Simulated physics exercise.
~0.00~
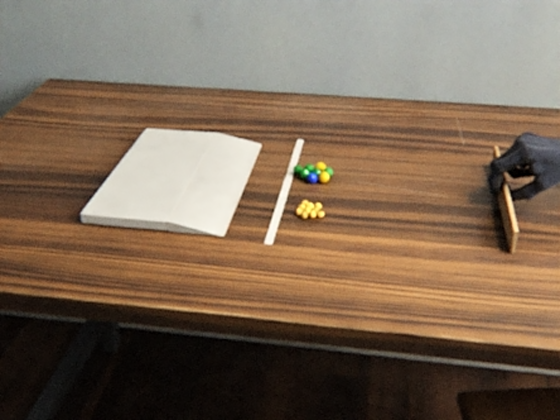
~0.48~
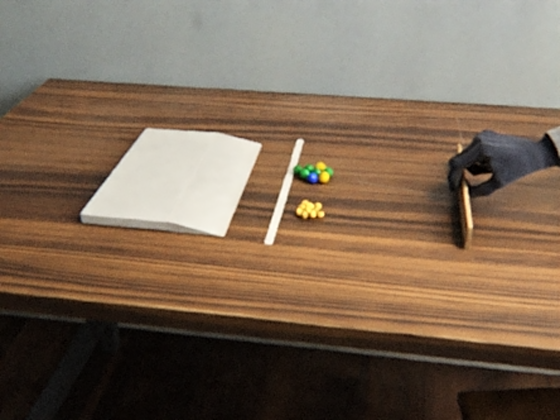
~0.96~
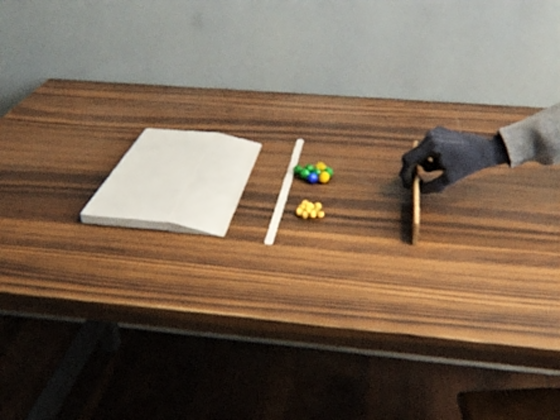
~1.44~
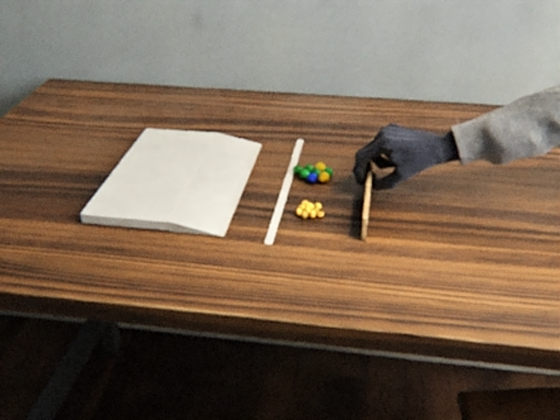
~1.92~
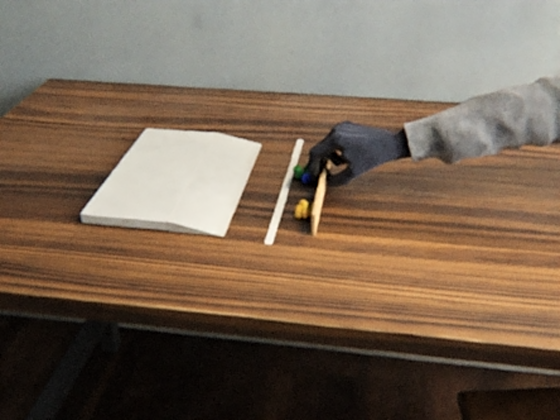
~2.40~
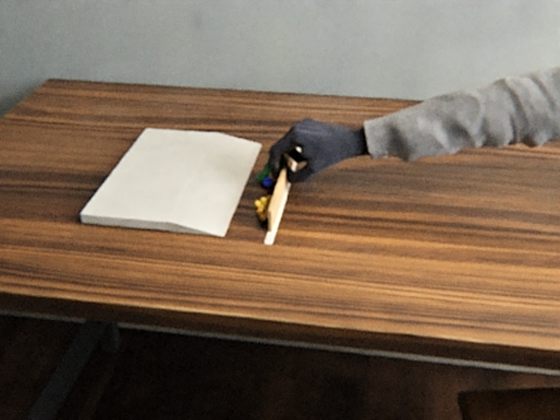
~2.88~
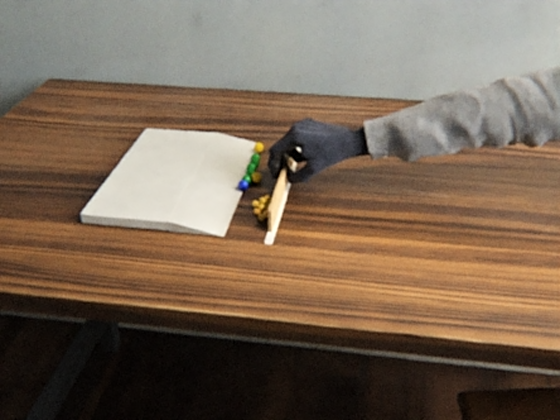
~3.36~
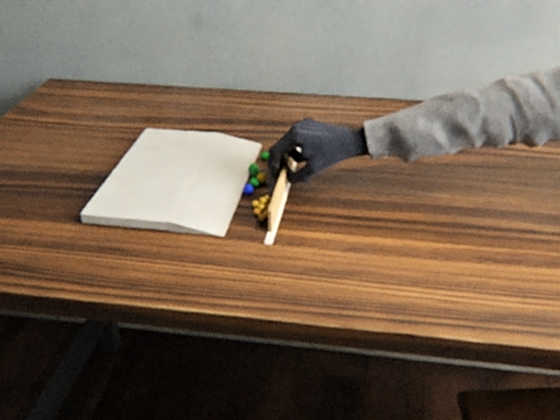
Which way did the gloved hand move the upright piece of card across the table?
The hand moved the card to the left, toward the white tape and the pale slab.
On a wooden table, a gloved hand slid an upright piece of card left into two small clusters of colorful bits and stopped at the white tape. The bits moved toward the pale sloping slab, and both clusters ended up short of its top.
